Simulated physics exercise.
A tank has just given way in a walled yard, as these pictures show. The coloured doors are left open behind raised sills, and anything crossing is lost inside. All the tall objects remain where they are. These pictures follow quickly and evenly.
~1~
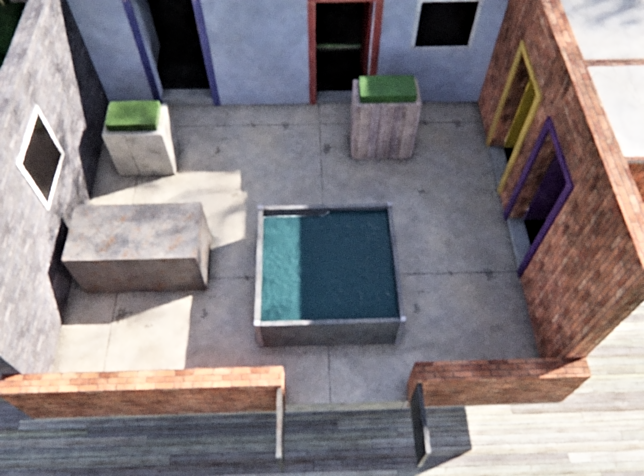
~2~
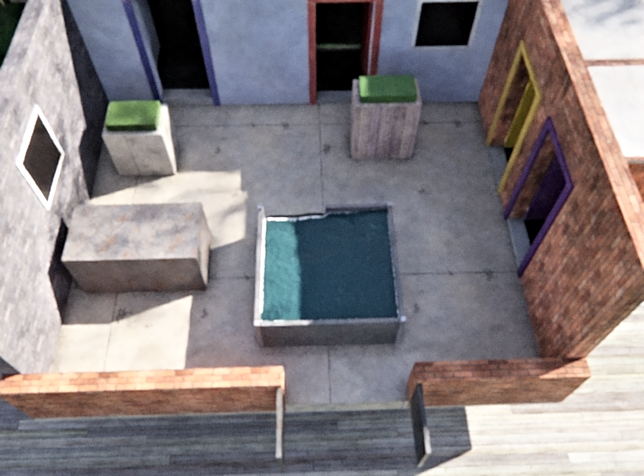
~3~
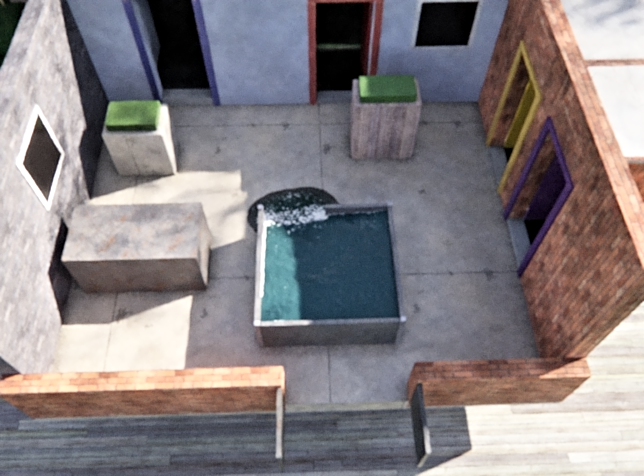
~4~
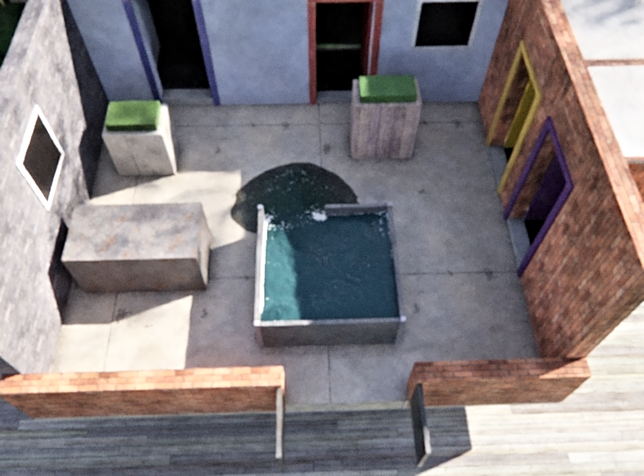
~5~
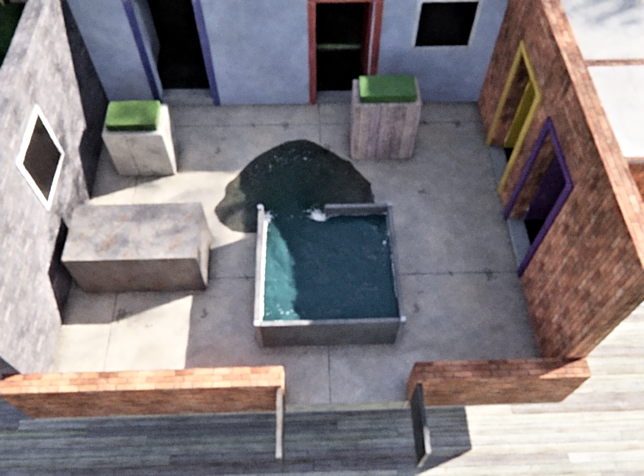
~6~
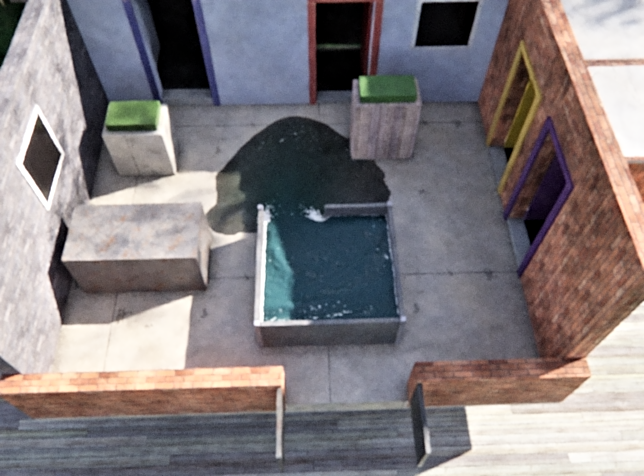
Water pours through a gap in the far side of a square tank in a walled yard, foaming at first, then spreading as a widening dark pool across the paved floor to beside the grass-topped block near the back wall.
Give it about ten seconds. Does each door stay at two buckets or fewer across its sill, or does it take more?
Taking them in turn: The red door takes more, the yellow door takes more, the blue door stays at two or fewer, the purple door stays at two or fewer.
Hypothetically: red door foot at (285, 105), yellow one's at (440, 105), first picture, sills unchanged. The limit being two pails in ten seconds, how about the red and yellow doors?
Red: Gets flooded; yellow: Gets flooded.
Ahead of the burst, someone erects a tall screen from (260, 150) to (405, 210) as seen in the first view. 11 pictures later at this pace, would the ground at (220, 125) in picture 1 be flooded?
Answer: That point is waterlogged.
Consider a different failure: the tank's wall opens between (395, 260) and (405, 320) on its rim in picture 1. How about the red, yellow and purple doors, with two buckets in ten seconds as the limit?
Result: Red keeps within bounds, yellow gets too much, purple gets too much.
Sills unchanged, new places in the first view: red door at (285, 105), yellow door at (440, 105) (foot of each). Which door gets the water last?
That is the purple-painted one.
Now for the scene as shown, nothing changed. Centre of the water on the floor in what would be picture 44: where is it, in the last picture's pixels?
The balance point is around (285, 198).
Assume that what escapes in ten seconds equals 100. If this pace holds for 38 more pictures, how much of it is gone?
My guess would be around 85 percent.
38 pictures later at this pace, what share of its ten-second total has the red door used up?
I'd put it at 95 percent.
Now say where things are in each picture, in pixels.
In the first picture, still water in the water tank at (327, 263).
In the second picture, the front is at a hidden place, out from the gap on the water tank's far side.
In the third picture, the front is at (322, 194), out from the gap on the water tank's far side.
In the fourth picture, the front is at (310, 168), out from the gap on the water tank's far side.
In the fifth picture, water pours out on the water tank's far side and has run to (302, 143).
In the sixth picture, water pours out on the water tank's far side and has run to (298, 120).
A moment on, water covers 25 % of the floor; the red door under two buckets in, the yellow door not reached, the blue door not reached, the purple door not reached.
Next, water covers 35 % of the floor; the red door over two buckets in, the yellow door wet at the sill, nothing in, the blue door wet at the sill, nothing in, the purple door not reached.
Then, water covers 45 % of the floor; the red door far over two buckets in, the yellow door under two buckets in, the blue door under two buckets in, the purple door wet at the sill, nothing in.
Later, water covers 65 % of the floor; the red door far over two buckets in, the yellow door over two buckets in, the blue door under two buckets in, the purple door wet at the sill, nothing in.
In the end, water covers 95 % of the floor; the red door far over two buckets in, the yellow door over two buckets in, the blue door under two buckets in, the purple door wet at the sill, nothing in.
